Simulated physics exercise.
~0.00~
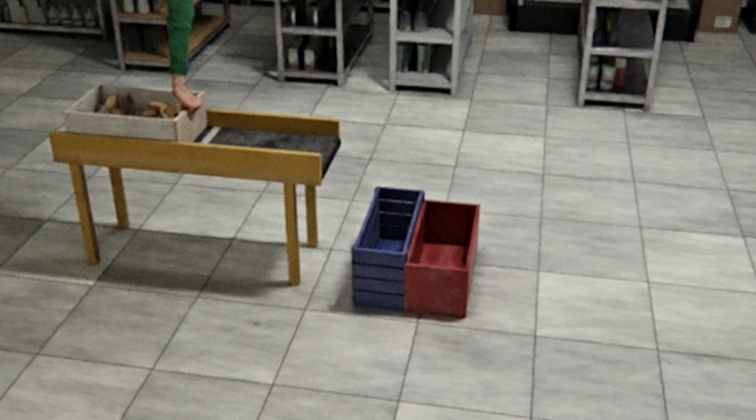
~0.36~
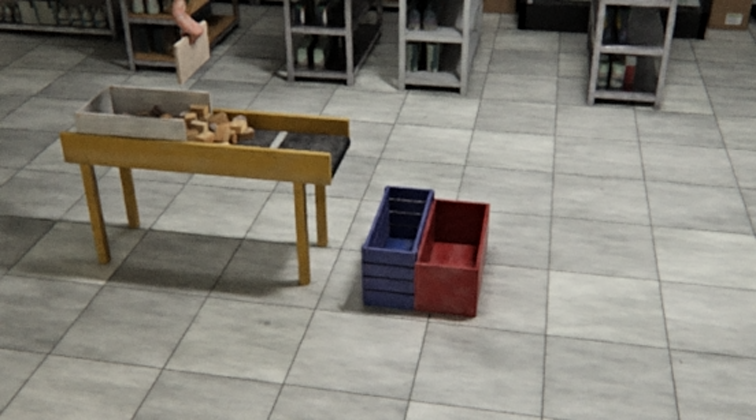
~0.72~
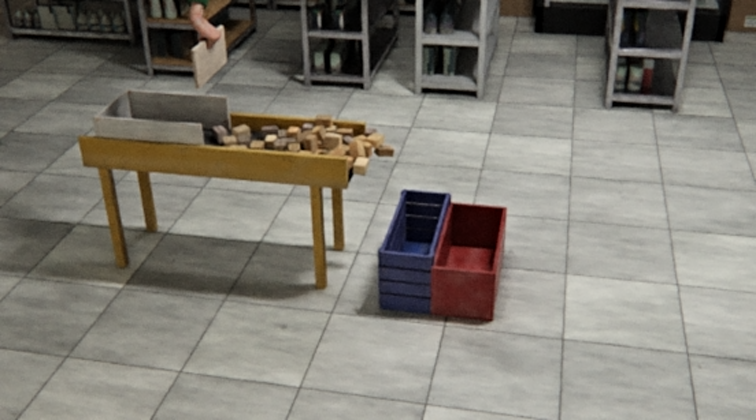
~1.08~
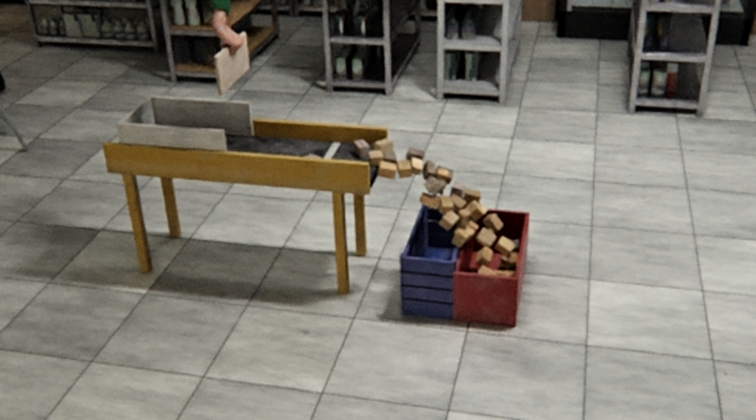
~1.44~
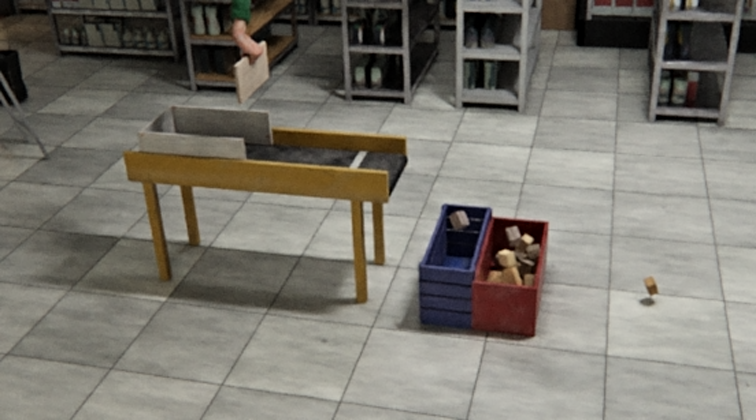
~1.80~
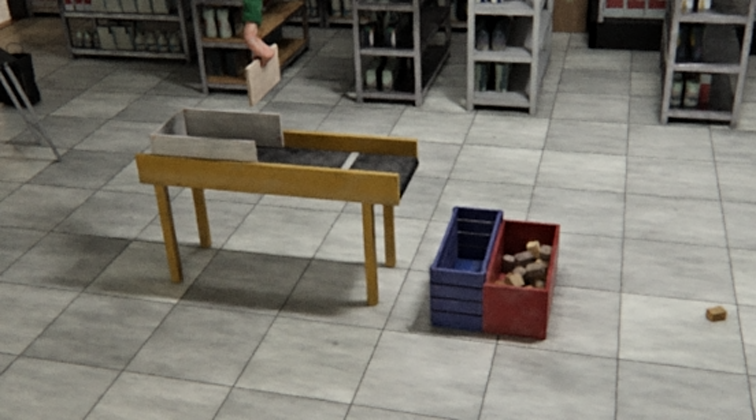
Tiled room with shelves, a hand lifting a gate and wooden blocks spilling off a belt into a red box, one landing beyond.
